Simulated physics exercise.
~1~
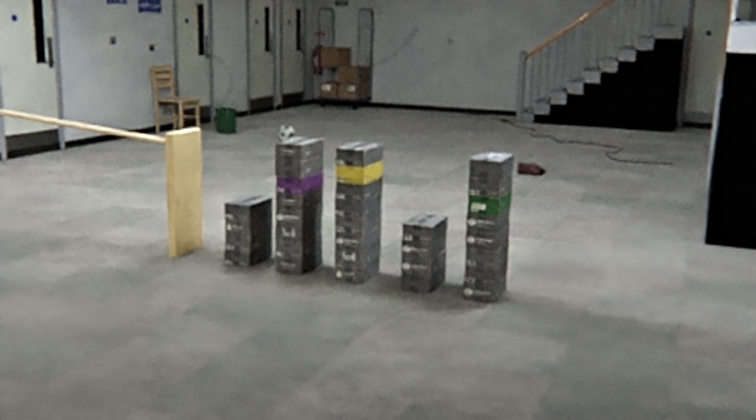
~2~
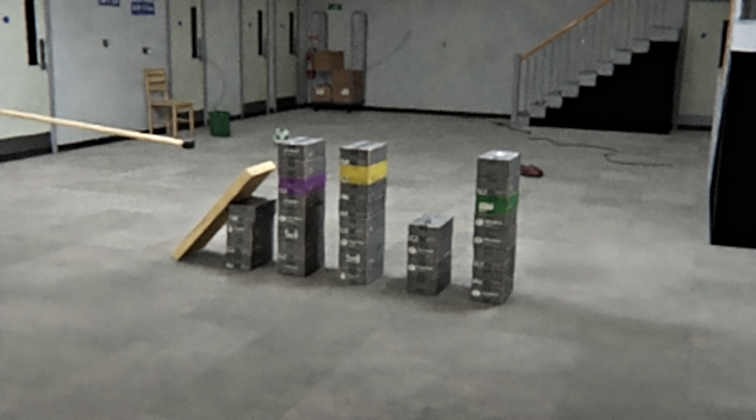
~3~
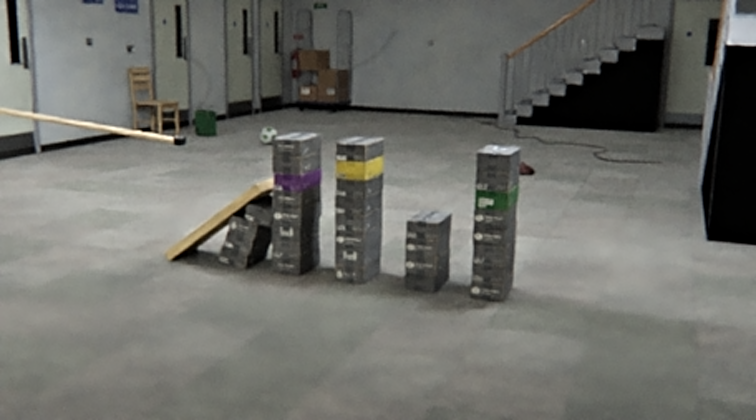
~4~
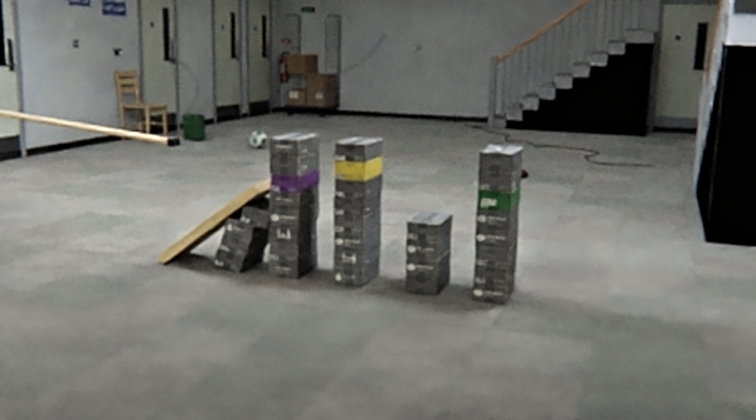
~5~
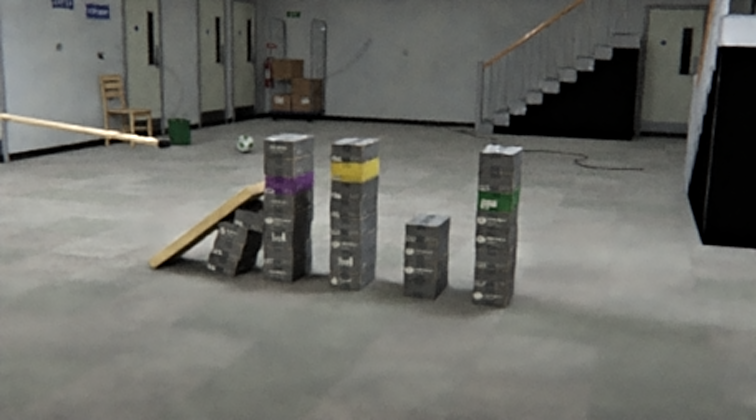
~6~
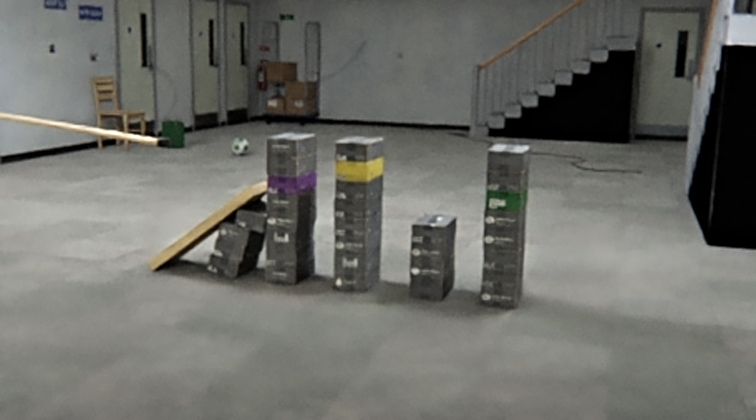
The footage shows a pole beside an upright wooden board, which tips rightward onto a row of grey box stacks, tilting the short leftmost stack before resting at a slant; the other stacks, including those with purple, yellow and green boxes, remain standing.
